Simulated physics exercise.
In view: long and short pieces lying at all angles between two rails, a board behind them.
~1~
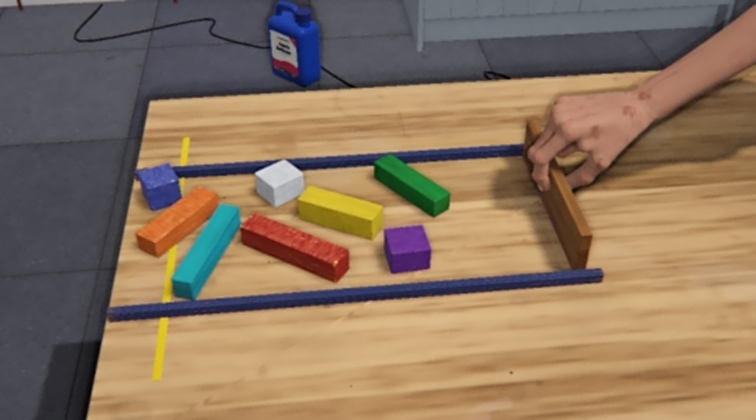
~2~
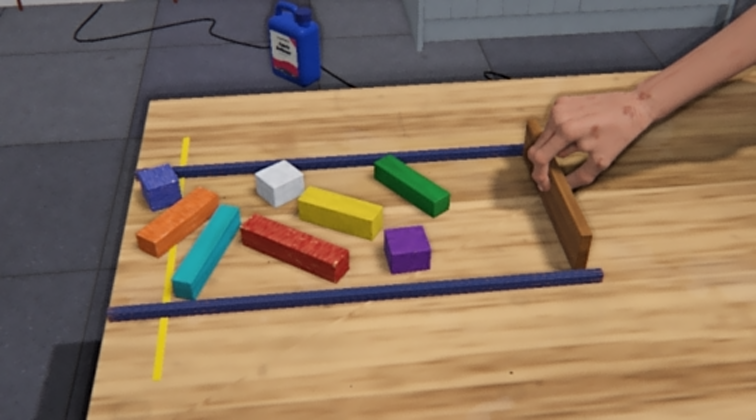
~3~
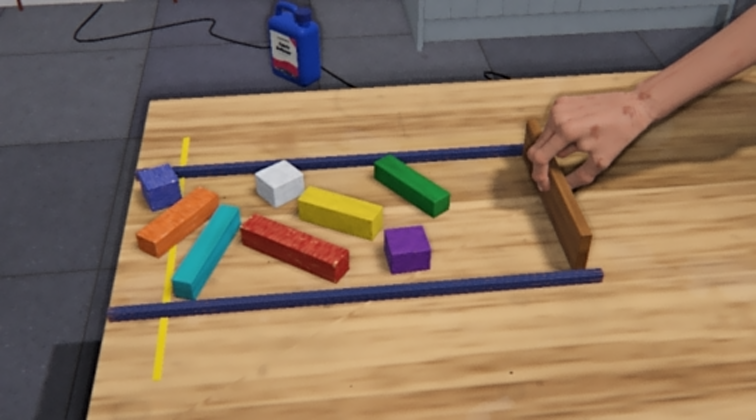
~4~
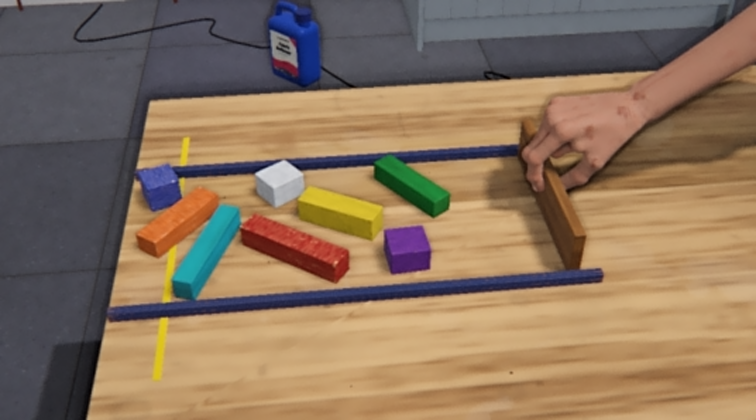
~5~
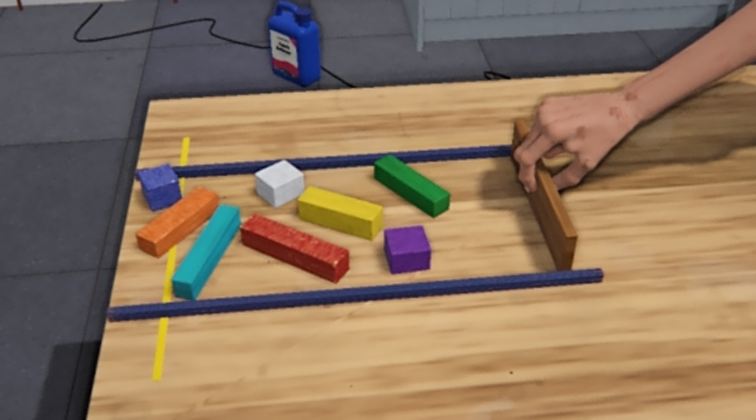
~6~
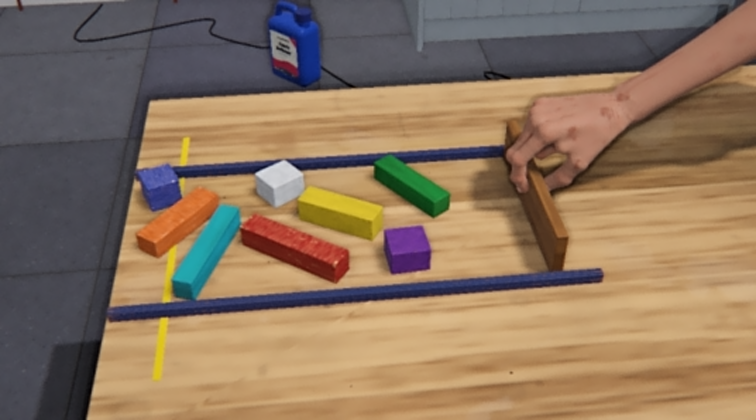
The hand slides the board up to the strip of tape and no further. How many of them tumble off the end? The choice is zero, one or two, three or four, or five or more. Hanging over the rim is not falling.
Here the number that fall off is three or four.
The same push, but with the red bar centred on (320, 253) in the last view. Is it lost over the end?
Then it comes down.
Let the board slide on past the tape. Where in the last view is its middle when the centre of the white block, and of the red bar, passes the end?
About (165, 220), and (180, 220) for the other.
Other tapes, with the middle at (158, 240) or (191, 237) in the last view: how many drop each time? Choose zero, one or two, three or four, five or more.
For each place: Five or over; three to four.
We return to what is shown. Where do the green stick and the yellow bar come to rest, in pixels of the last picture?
First (166, 199), then (135, 227).
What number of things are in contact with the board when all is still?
That makes 2.
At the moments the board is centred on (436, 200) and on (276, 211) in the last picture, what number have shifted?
First 1, then 8.
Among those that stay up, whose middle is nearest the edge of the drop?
The white block ends nearest.
Early on, none off yet; blue block at rest near (161, 187); orange bar at rest near (180, 221); turquoise stick at rest near (208, 250).
Finally, the number that fall off is three or four; lost, red bar, turquoise stick, orange bar and blue block.
